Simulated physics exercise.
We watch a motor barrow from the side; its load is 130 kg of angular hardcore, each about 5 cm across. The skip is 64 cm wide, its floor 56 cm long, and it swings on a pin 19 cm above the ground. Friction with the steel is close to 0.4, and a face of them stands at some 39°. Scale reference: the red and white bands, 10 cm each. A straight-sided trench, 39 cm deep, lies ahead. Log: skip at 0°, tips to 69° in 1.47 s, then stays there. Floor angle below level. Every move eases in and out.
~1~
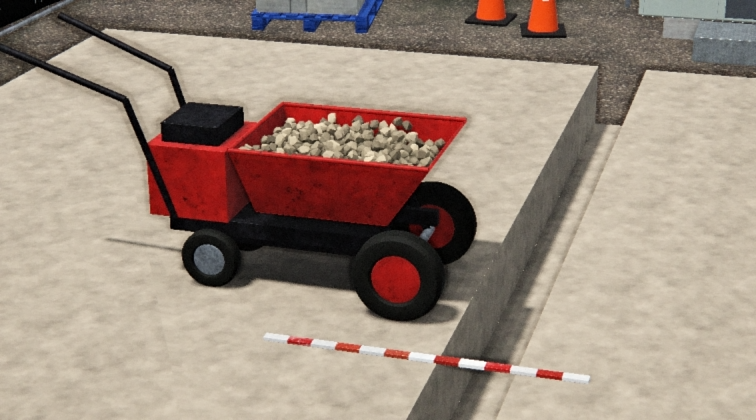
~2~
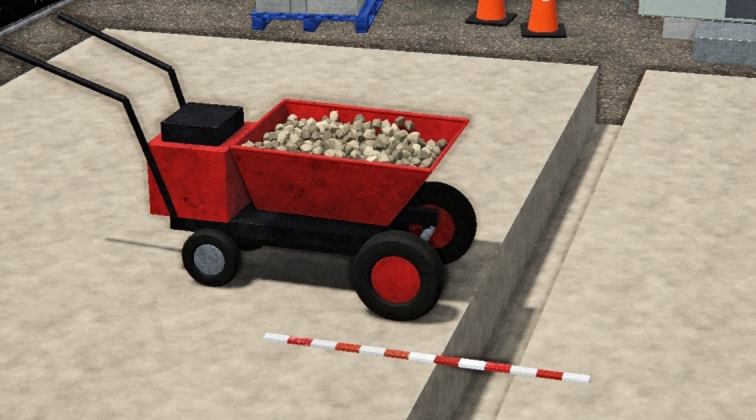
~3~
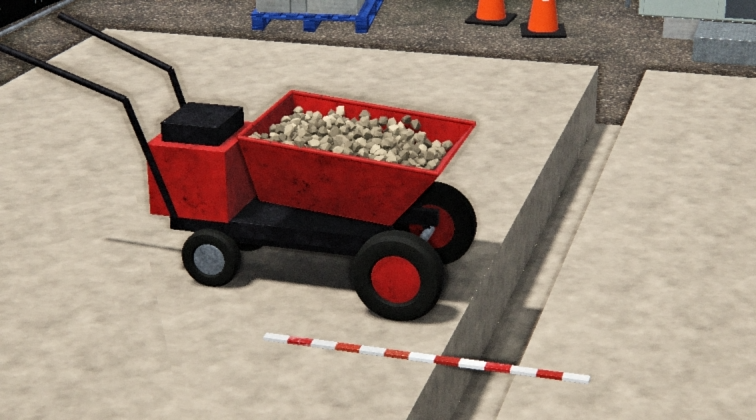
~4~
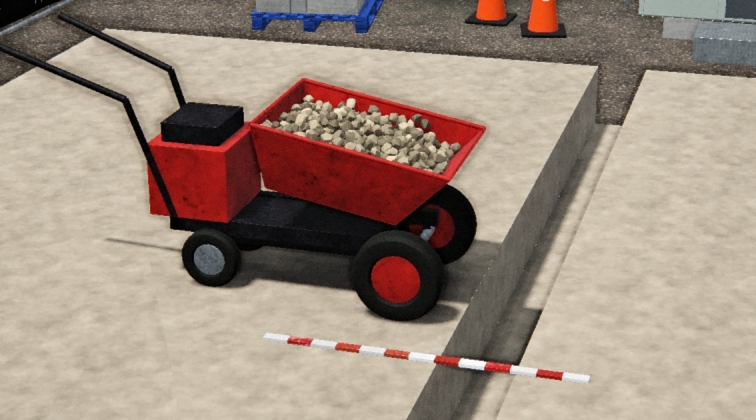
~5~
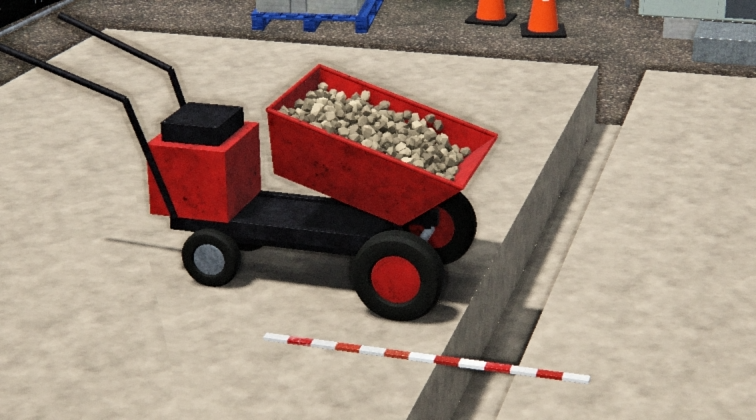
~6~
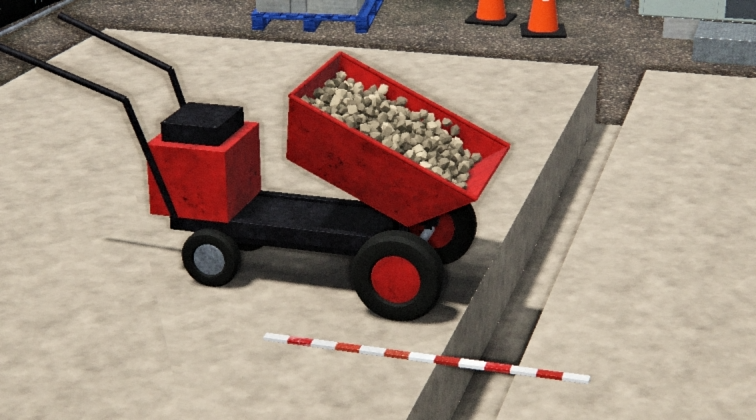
On a pale concrete slab beside a straight-sided trench, a red motor barrow stands with its skip level and full of angular stones. The skip begins to tilt slowly, its rear rising away from the body. It then swings up more steeply, its lip dipping to the right, the stones still heaped inside.
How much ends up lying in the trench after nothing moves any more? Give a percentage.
A share of about 27 per cent.
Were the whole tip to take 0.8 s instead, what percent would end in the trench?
About 20 percent, I'd say.
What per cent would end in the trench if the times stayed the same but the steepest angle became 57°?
With that change, near 5 per cent.
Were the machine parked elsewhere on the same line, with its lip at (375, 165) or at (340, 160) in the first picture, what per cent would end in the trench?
The first gives about 60 percent and the second about 65 percent.
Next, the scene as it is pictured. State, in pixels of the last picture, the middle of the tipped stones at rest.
Near (568, 305).
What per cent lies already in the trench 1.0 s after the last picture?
Close to 0 per cent has got there by then.
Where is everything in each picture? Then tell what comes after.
The first picture shows lip at (429, 170), floor tilted 0°, highest stones at (352, 132).
The second picture shows lip at (431, 171), floor tilted 1°, highest stones at (344, 132).
The third picture shows lip at (439, 174), floor tilted 5°, highest stones at (318, 123).
In the fourth picture, the skip is at 10°, its lip at (450, 180); the top of the load is at (321, 114).
The fifth picture shows lip at (463, 188), floor tilted 17°, highest stones at (318, 98).
In the sixth picture, the skip is at 25°, its lip at (476, 199); the top of the load is at (337, 87).
Then, 0.5 s after the last picture the floor is at 58°, 100 % in the skip; the foremost stones are at (522, 236).
Then, 1.0 s after the last picture the floor is at 69°, 82 % in the skip, 1 % in the trench, 17 % past the trench; the foremost stones are at (634, 312).
Then, 1.3 s after the last picture the floor is at 69°, 55 % in the skip, 4 % in the trench, 41 % past the trench; the foremost stones are at (696, 322).
Then, 3.3 s after the last picture the floor is at 69°, 28 % in the skip, 27 % in the trench, 45 % past the trench; the foremost stones are at (732, 320).
